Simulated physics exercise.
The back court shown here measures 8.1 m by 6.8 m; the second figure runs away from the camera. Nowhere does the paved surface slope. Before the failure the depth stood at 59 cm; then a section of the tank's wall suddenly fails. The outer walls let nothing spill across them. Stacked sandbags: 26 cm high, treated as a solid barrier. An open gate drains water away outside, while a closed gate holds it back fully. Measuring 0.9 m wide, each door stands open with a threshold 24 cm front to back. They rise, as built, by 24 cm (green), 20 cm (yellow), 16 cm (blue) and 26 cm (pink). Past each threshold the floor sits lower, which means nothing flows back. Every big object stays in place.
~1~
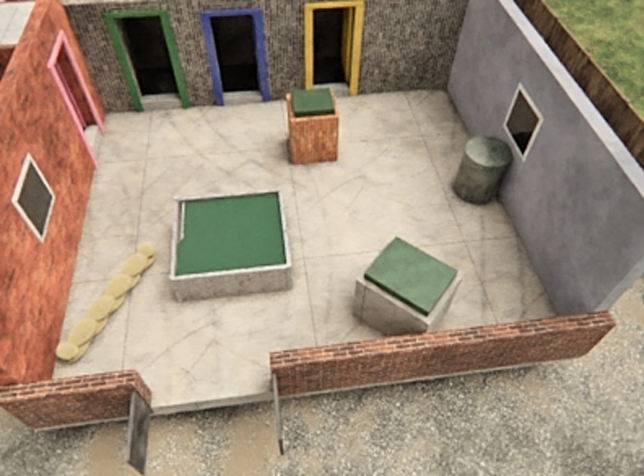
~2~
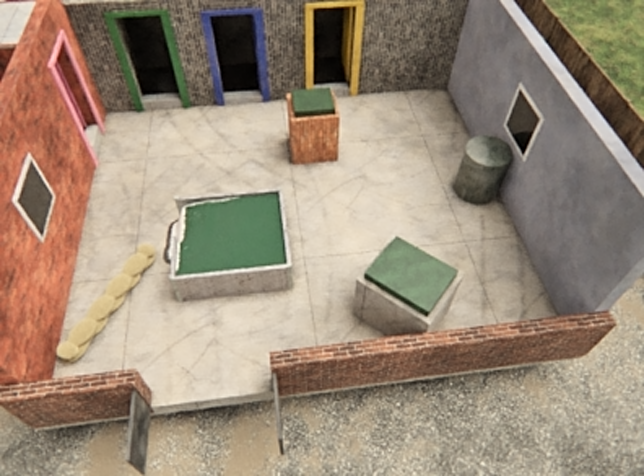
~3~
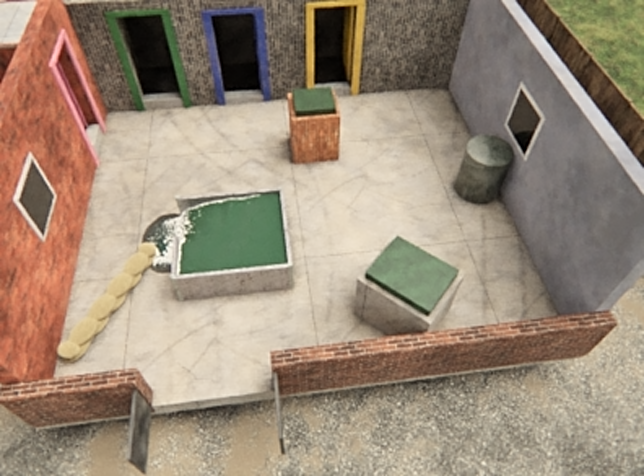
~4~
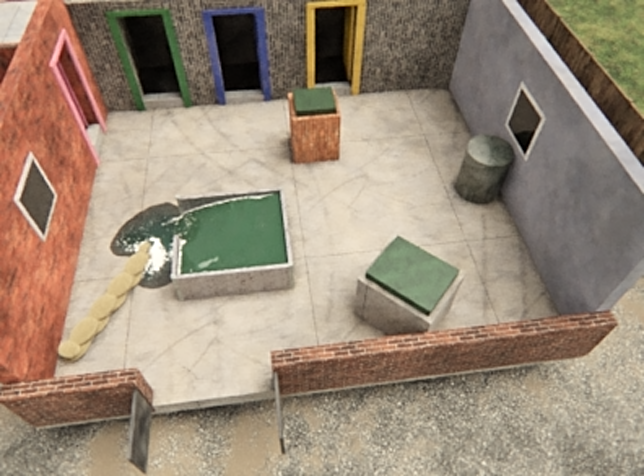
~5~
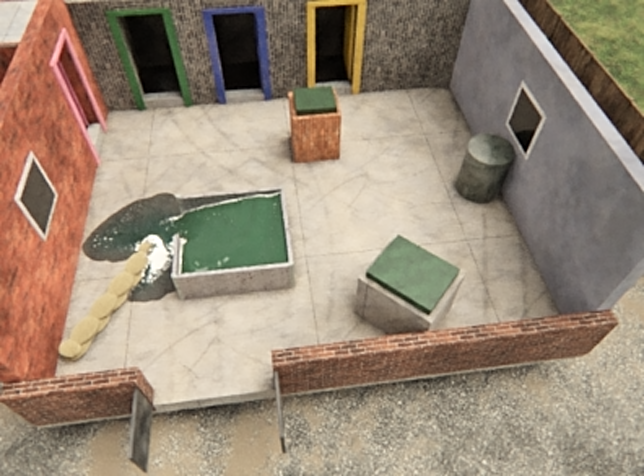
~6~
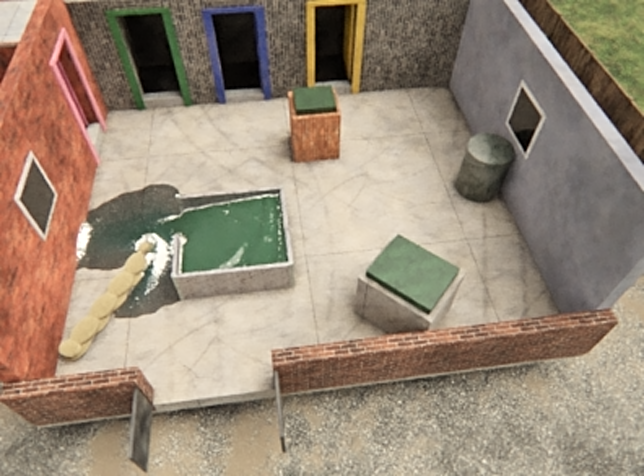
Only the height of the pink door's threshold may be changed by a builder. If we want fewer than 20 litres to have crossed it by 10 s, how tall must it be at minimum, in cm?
It needs to be roughly 7 cm tall.
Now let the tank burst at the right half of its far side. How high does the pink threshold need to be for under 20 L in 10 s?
About 8.0 centimetres.
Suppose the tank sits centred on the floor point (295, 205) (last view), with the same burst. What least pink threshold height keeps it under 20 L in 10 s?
Then about 12.0 centimetres at the least.
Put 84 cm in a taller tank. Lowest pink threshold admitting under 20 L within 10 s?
About 10.5 centimetres.
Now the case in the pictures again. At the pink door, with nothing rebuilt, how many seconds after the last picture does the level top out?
Near 1.4 seconds.
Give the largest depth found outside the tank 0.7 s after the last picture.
About 36 cm at most.
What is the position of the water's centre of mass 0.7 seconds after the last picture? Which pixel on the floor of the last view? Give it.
My guess is close to (199, 247).
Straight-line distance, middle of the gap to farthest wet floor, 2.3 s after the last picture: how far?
Around 4.2 m from the gap.
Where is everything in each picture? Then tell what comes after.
The tank at (231, 234) is whole and still, 59 cm deep; the pink door at (82, 110) is dry, in the first frame.
The front is at (170, 260), 0.3 m from the gap at (183, 235); 0.2 m2 of floor is wet, 59 cm left at the back, in the second frame.
Water pours out at (184, 235) and has run 0.7 m, to (148, 248); about 11 cm deep outside, 59 cm at the back, in the third frame.
The front is at (115, 246), 1.3 m from the gap at (185, 235); 1.4 m2 of floor is wet, 59 cm left at the back, in the fourth frame.
Water pours out at (185, 234) and has run 1.8 m, to (88, 248); about 5 cm deep outside, 57 cm at the back, in the fifth frame.
Water pours out at (185, 233) and has run 1.9 m, to (88, 216); about 5 cm deep outside, 50 cm at the back; 1.8 m in a straight line remain to the pink door at (84, 108), in the sixth frame.
Then, 0.7 s after the last picture water covers 15 % of the floor, deepest (36 cm) near (161, 254); it has not reached the pink door.
Then, 2.3 s after the last picture water covers 25 % of the floor, deepest (26 cm) near (62, 346); 9 cm at the pink door, 0 litres in over its 26 cm threshold.
Then, 9.3 s after the last picture water covers 65 % of the floor, deepest (10 cm) near (448, 98); 8 cm at the pink door, 0 litres in over its 26 cm threshold.
At the pink door as built, the water peaked near 11 cm, 1.3 s after the last picture.
With a threshold of 6 cm, 30 litres would have come in within the 10 s; with 8 cm, 13 litres. So under 20 litres takes about 7 cm.
